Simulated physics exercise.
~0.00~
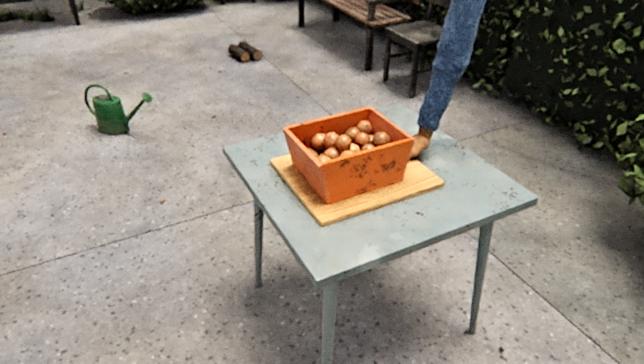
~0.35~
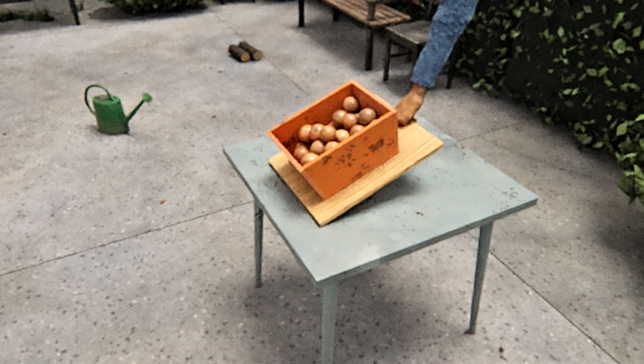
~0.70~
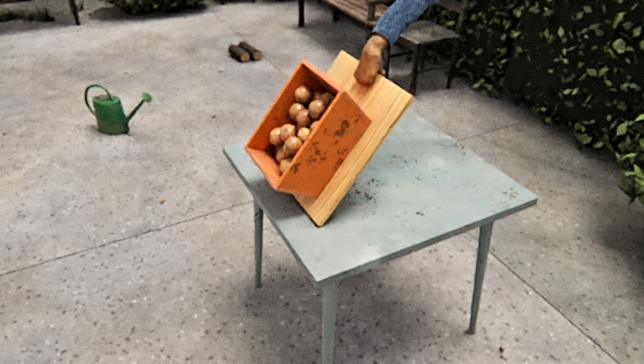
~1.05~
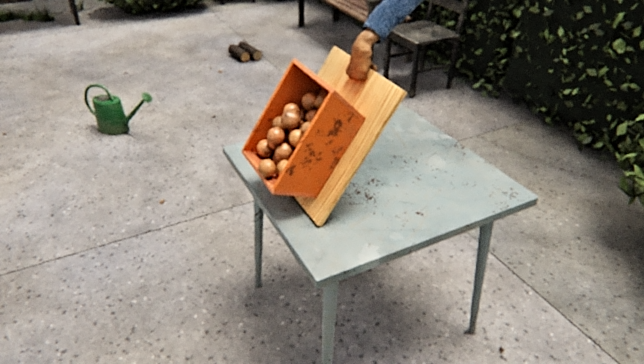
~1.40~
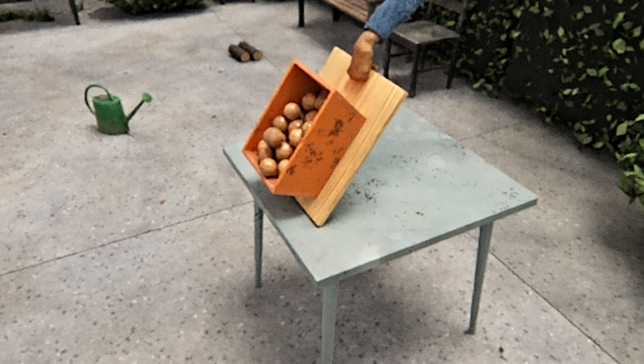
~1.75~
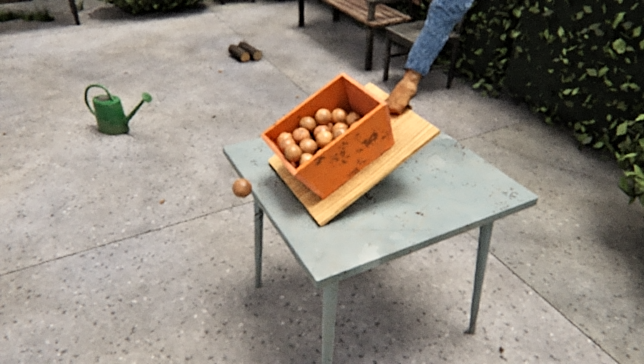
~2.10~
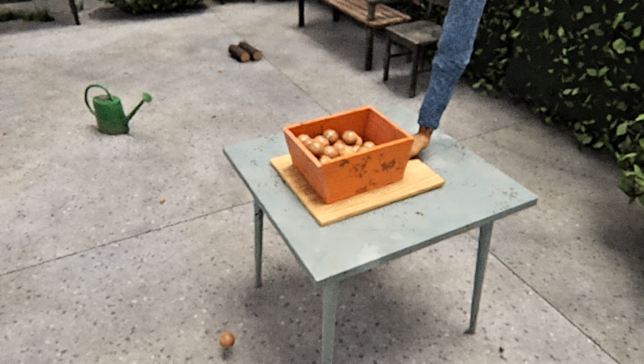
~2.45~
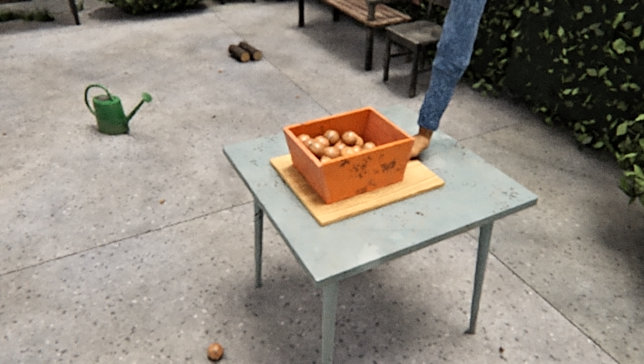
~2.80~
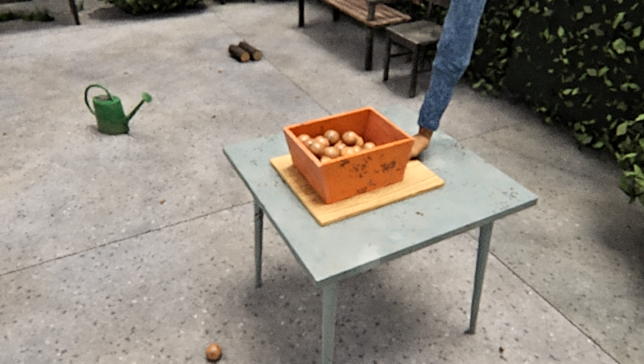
An arm in a blue denim sleeve reaches to the right end of a pale wooden board on a grey-green table, seen from above on a paved yard with a green watering can at left and a leafy hedge at right. On the board sits an orange crate of brown onions. The hand raises the board's right end until crate and board lean steeply left, and the onions slide toward the low side. As the board is lowered, one onion drops past the table's left edge. It rolls briefly and rests on the paving, while the crate sits flat, still holding the others.
